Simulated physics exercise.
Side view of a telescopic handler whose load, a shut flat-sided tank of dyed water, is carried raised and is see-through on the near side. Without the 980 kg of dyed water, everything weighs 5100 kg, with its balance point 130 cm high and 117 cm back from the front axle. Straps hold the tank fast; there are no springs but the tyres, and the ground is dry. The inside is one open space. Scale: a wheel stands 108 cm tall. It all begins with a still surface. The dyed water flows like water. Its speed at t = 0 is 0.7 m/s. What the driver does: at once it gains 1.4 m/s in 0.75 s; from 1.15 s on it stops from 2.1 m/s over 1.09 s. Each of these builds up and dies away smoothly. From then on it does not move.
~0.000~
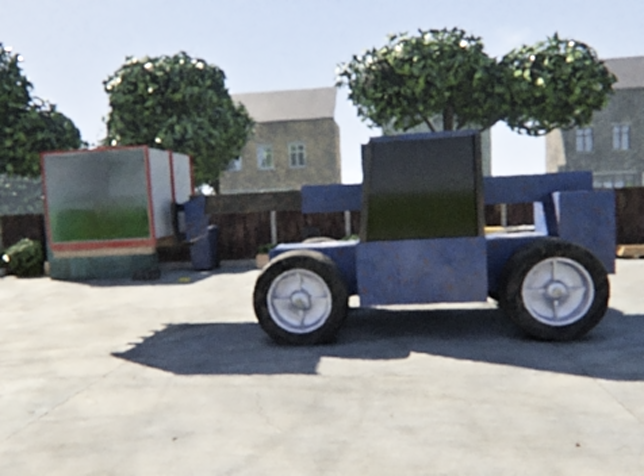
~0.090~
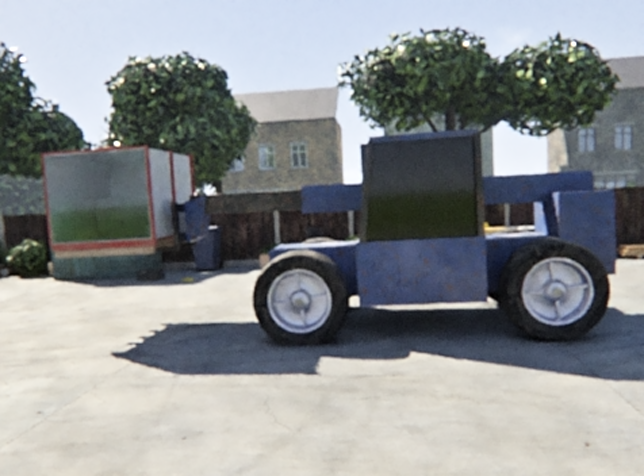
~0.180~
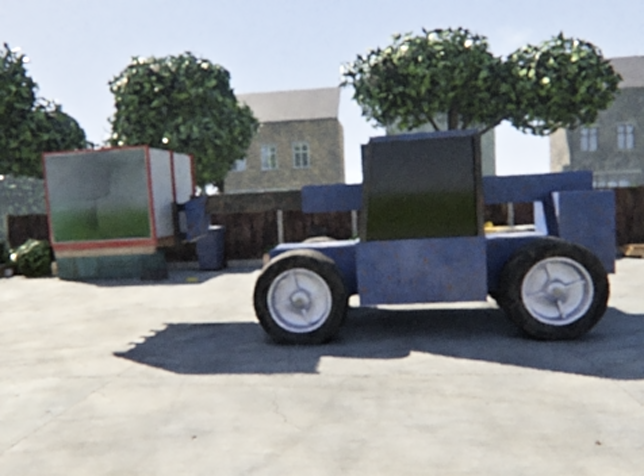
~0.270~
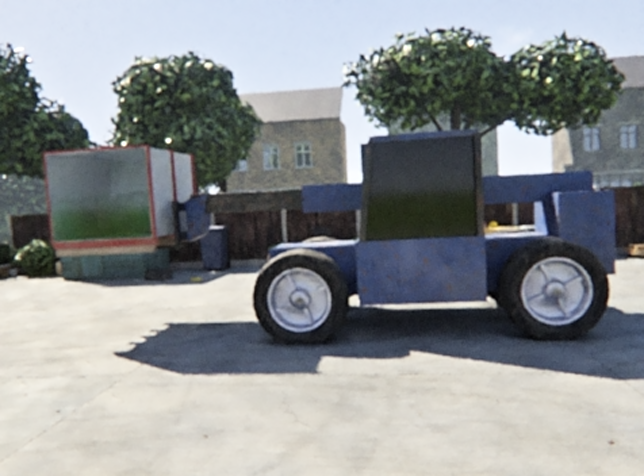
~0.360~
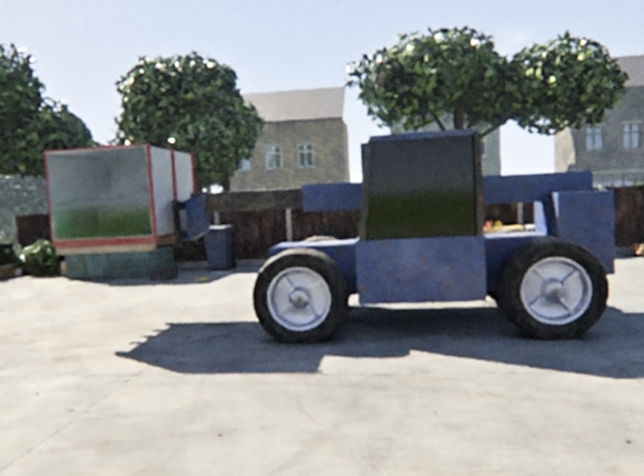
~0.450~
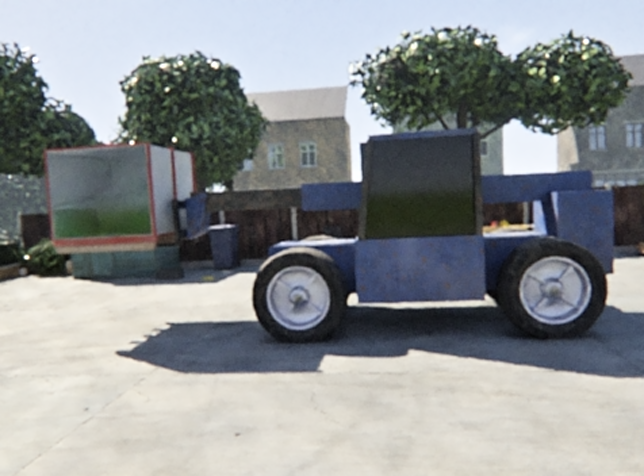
A blue vehicle rolls slightly left as green water in its raised tank tilts a little.
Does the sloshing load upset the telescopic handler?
The telescopic handler stays planted.
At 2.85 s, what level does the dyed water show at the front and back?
About 46 cm in front and 42 cm behind.
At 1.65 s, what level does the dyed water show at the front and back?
Front 78 cm, back 26 cm.
Then, 0.50 s in, the lean is 1° nose up, wheels down; the liquid stands 64 cm at the back and 38 cm at the front.
Then, 1.65 s in, the lean is 1° nose down, wheels down; the liquid stands 25 cm at the back and 77 cm at the front.
Then, 2.85 s in, the lean is 0°, wheels down; the liquid stands 42 cm at the back and 47 cm at the front.
Then, 5.22 s in, no wheel has left the ground; at worst the lighter axle bore 1 per cent of the weight.
